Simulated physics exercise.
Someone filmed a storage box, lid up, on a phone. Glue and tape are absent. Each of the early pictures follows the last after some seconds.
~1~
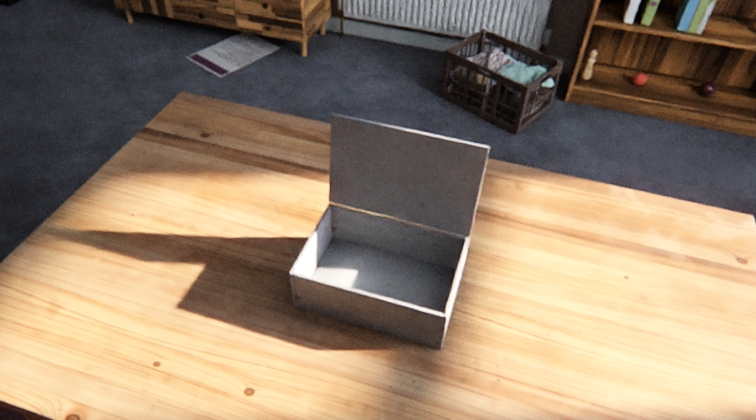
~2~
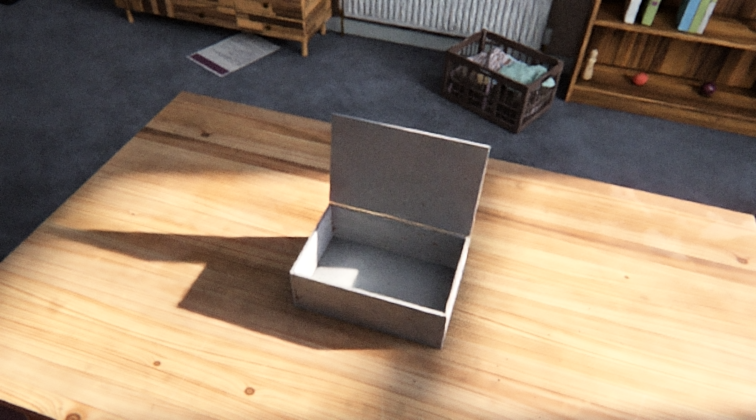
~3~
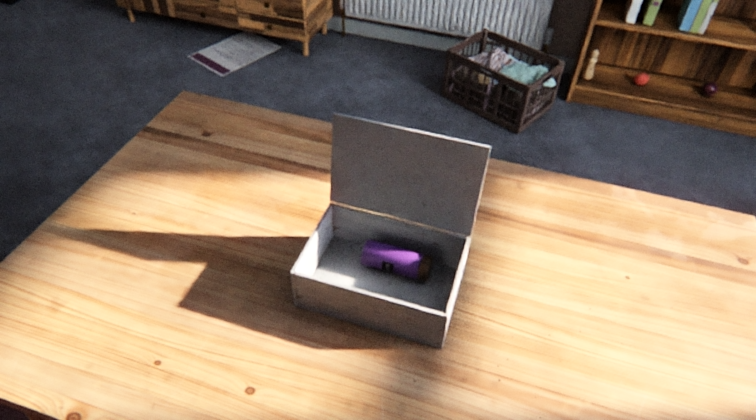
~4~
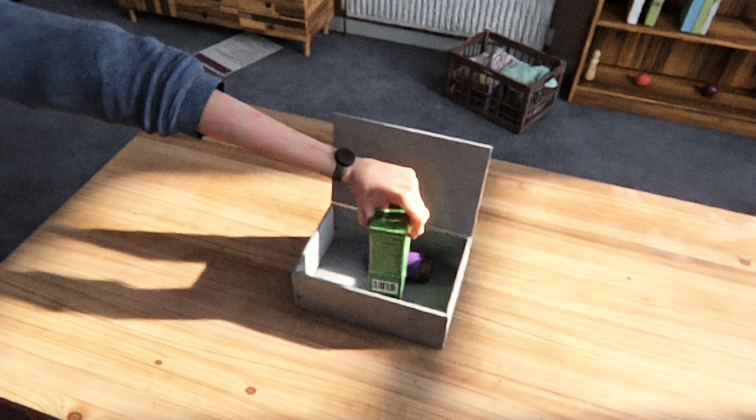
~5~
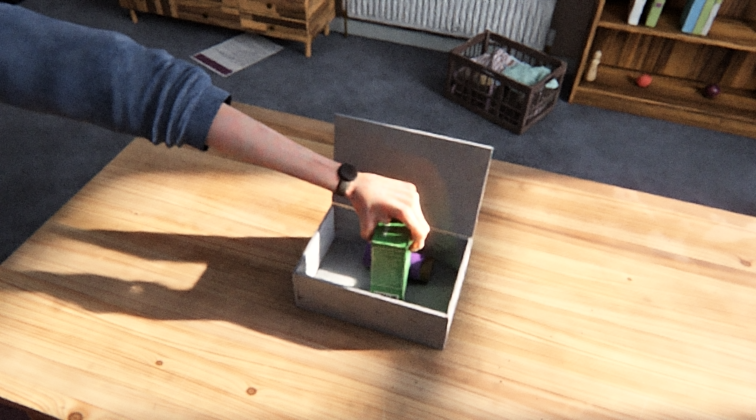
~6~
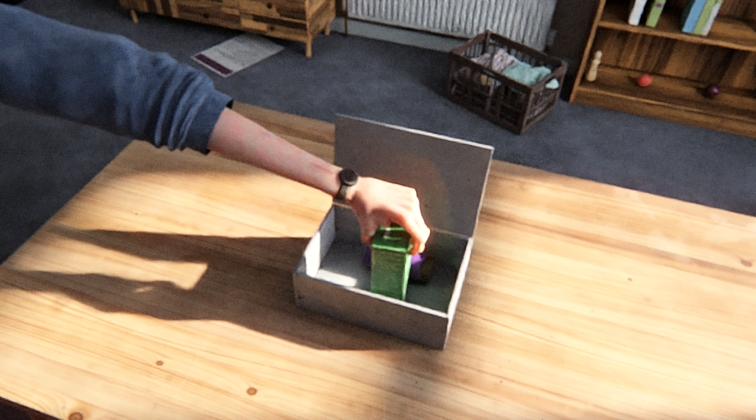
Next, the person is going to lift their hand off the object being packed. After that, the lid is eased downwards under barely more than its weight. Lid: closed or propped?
Propped.
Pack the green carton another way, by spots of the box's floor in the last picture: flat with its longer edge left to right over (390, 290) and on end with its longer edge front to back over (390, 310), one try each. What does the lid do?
First, the lid does shut; second, the lid won't shut.
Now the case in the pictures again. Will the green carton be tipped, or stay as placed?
Simply put, it remains unturned.
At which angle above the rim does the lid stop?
It stays some 45° above the rim.
Then, 1.10 s later than the last frame, lid starting down.
Then, 1.40 s later than the last frame, lid 72° above the rim.
Then, 1.60 s later than the last frame, lid 52° above the rim.
When it is over, lid 45° above the rim; both as before. End places, in pixels of the last picture, green carton near (391, 271).
